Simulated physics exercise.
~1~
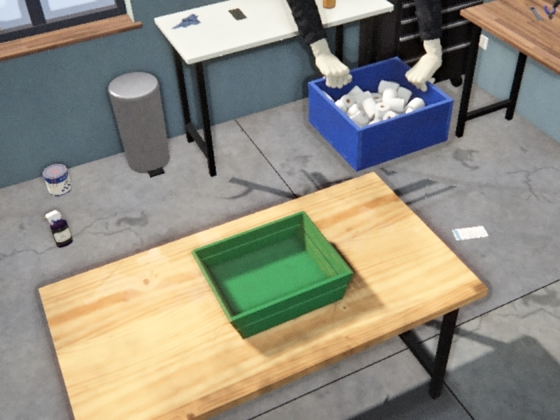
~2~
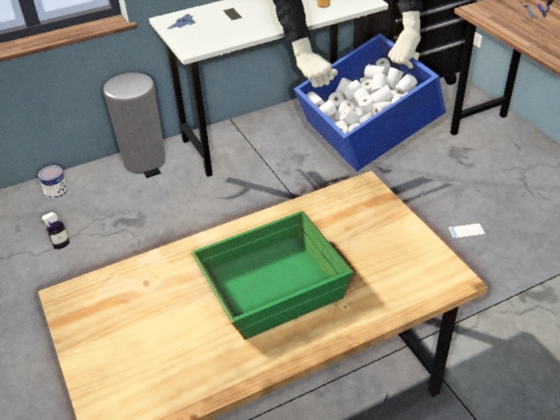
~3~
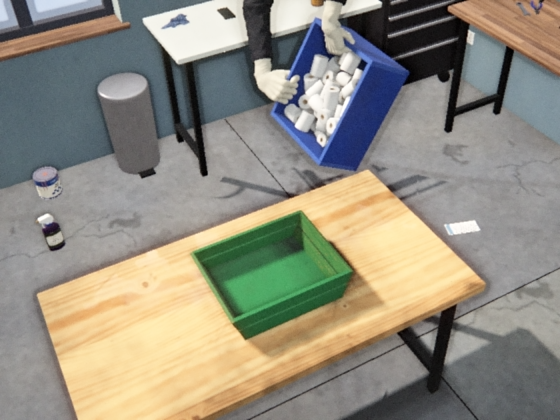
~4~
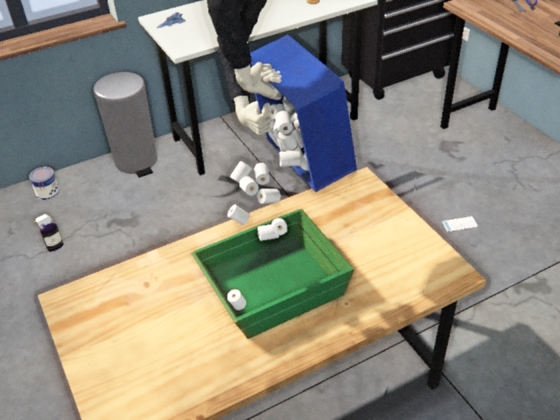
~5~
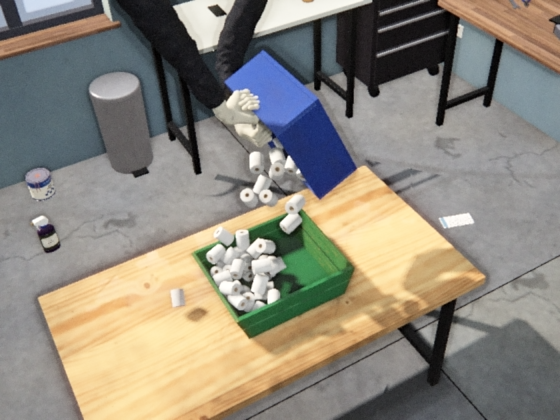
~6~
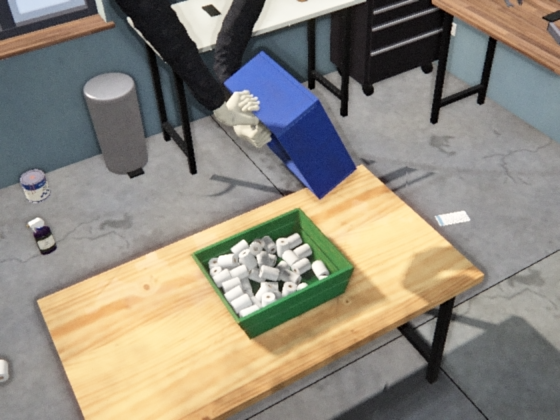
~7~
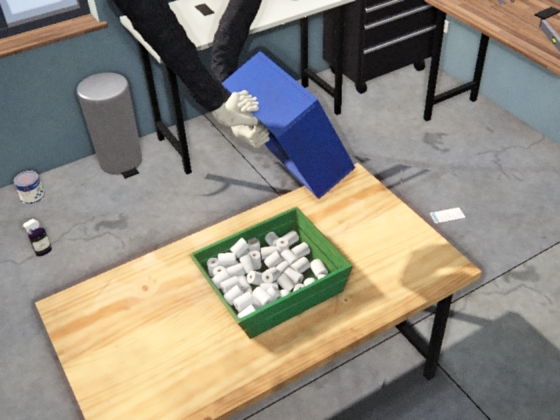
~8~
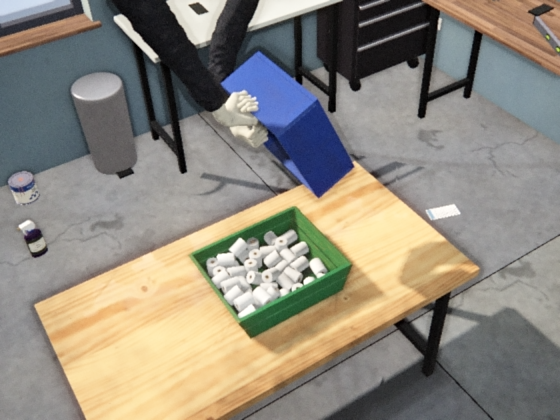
In a workshop, a worker tips white rolls from a blue box into a green one.
